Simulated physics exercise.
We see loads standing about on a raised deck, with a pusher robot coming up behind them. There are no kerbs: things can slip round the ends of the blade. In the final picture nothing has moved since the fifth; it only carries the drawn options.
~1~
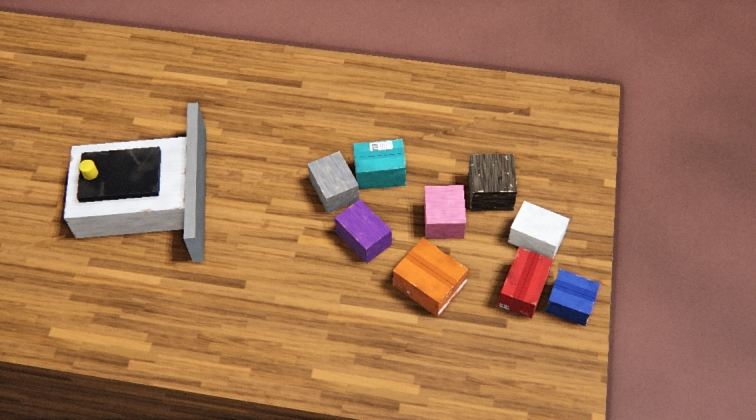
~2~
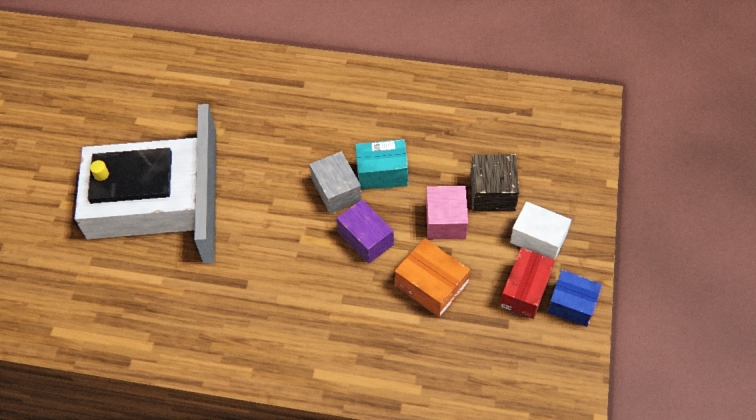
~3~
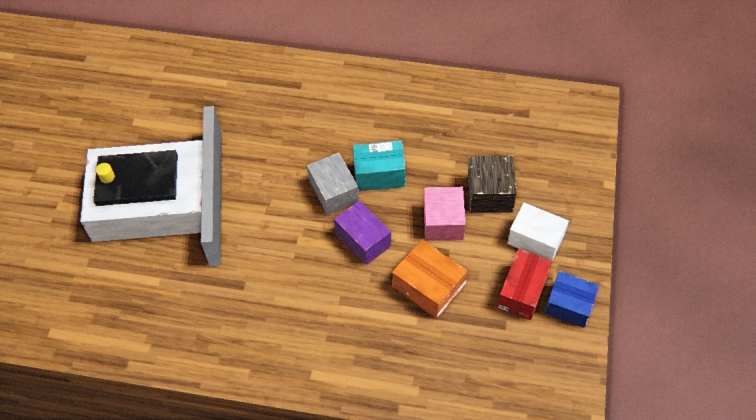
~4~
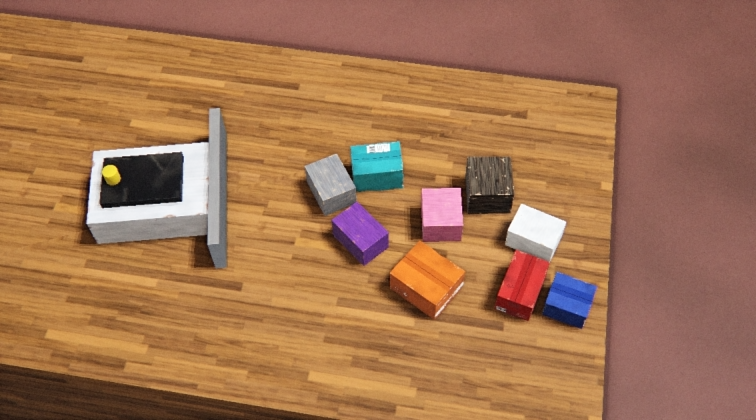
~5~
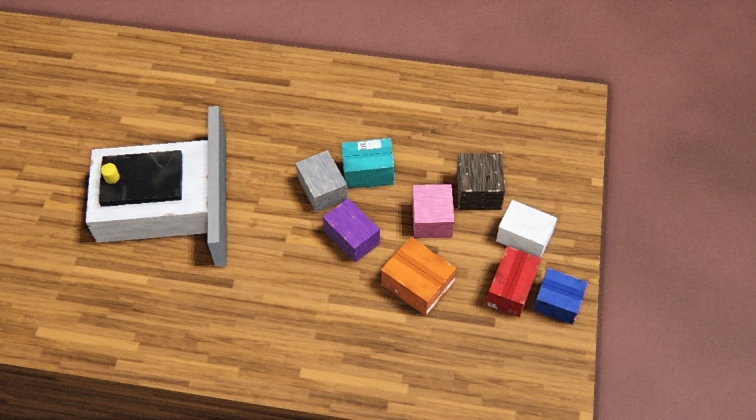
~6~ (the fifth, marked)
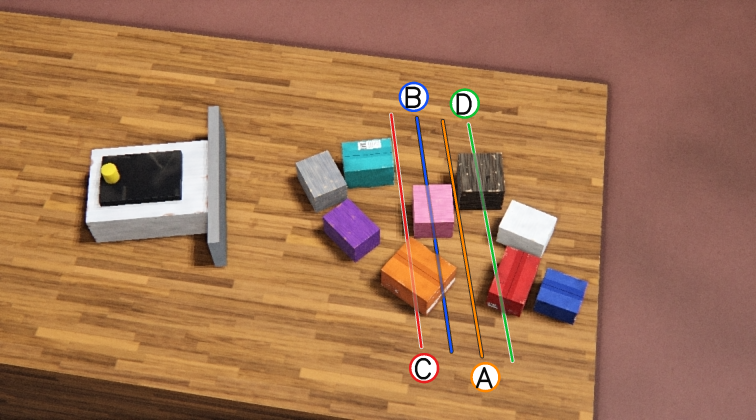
At first, a white pusher robot with a wide grey blade stands at the left of a wooden deck, apart from a loose group of colourful boxes and crates. It then creeps right, narrowing the gap without touching them, while the loads stay put on the deck and the view shifts slightly.
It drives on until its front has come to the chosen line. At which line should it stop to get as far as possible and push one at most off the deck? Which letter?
No farther than D.
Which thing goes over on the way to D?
The blue box goes over.
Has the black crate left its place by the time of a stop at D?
By then, yes.
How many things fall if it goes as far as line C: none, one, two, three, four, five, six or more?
By then, none.
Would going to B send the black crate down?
No.
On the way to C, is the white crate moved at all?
No.
On the marked copy, A at (461, 229); B at (433, 225); C at (405, 222); D at (489, 233).
Taking D. A third of the way, robot (244, 190); turquoise parcel (376, 165); grey crate (336, 187).
Two thirds of the way, robot (344, 203); black crate (502, 176); pink crate (471, 218).
When it is over, robot (421, 214); blue box over the edge; white crate (590, 227); one fallen.
As for the rest, A is within the limit but short; B is within the limit but short; C is within the limit but short.
